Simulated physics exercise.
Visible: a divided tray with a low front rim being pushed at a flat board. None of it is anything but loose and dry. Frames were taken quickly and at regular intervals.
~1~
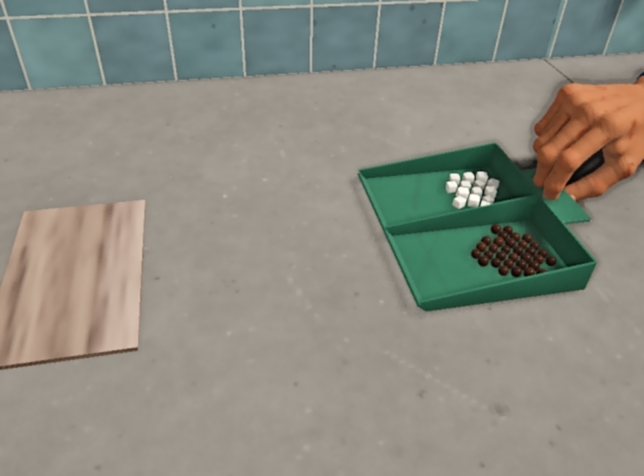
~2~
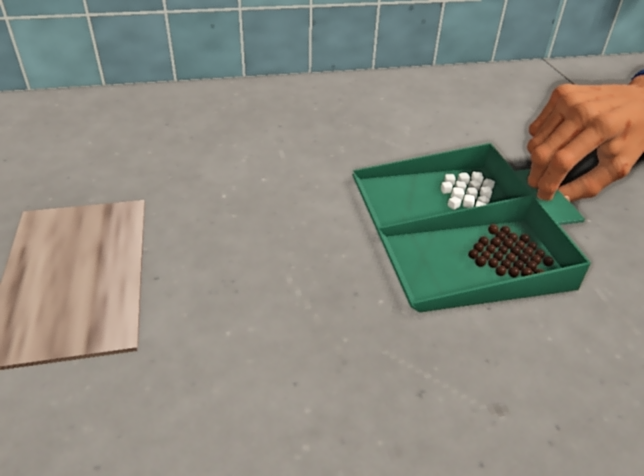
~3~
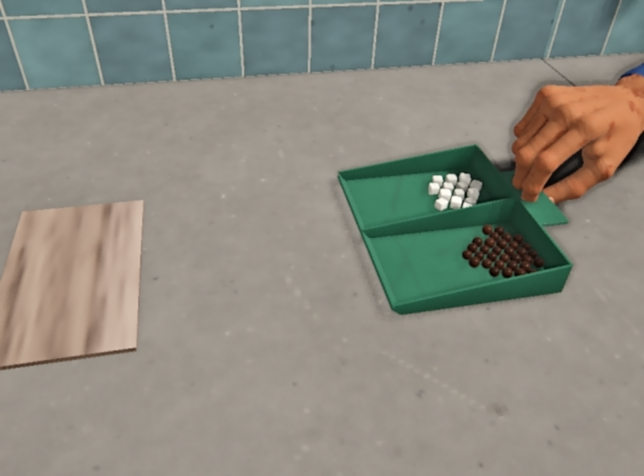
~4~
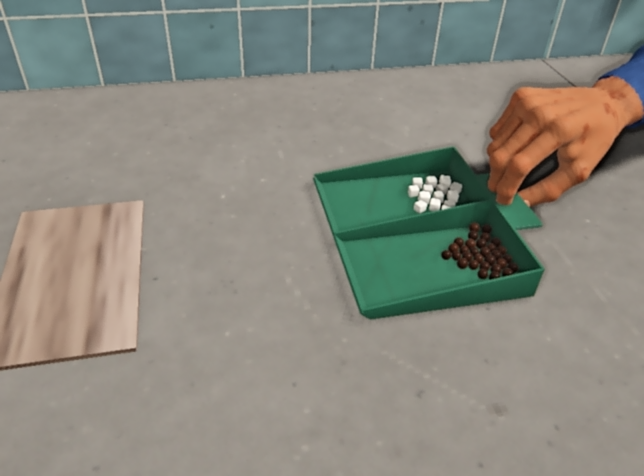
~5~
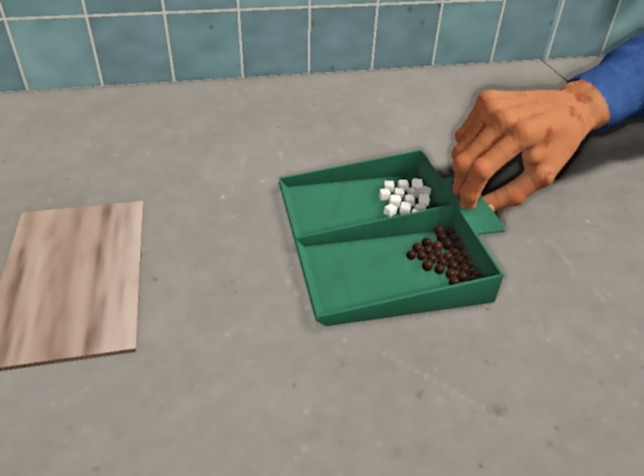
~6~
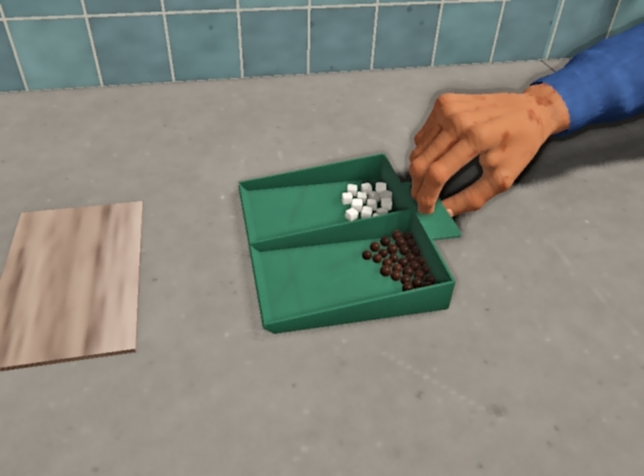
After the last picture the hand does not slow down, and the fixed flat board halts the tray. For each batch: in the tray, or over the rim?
Note - nearer batch lets some escape; farther batch is retained.
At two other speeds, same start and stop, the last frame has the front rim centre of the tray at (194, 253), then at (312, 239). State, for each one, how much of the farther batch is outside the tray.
First pace 20 %, second pace 0 %.
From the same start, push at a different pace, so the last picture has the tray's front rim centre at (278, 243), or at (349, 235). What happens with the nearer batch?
It lets some escape, then it does not get out.
Then, 0.07 s later than the last frame, tray still sliding, front rim near (193, 253); nearer batch all inside; farther batch all inside.
Then, 0.24 s later than the last frame, tray stopped at the flat board; nearer batch all inside, moved towards the front rim; farther batch all inside, moved towards the front rim.
Then, 0.45 s later than the last frame, tray stopped at the flat board; nearer batch roughly a third out of the tray; farther batch all inside, moved towards the front rim.
When it is over, tray stopped at the flat board; nearer batch roughly a third out of the tray; farther batch all inside, moved towards the front rim.
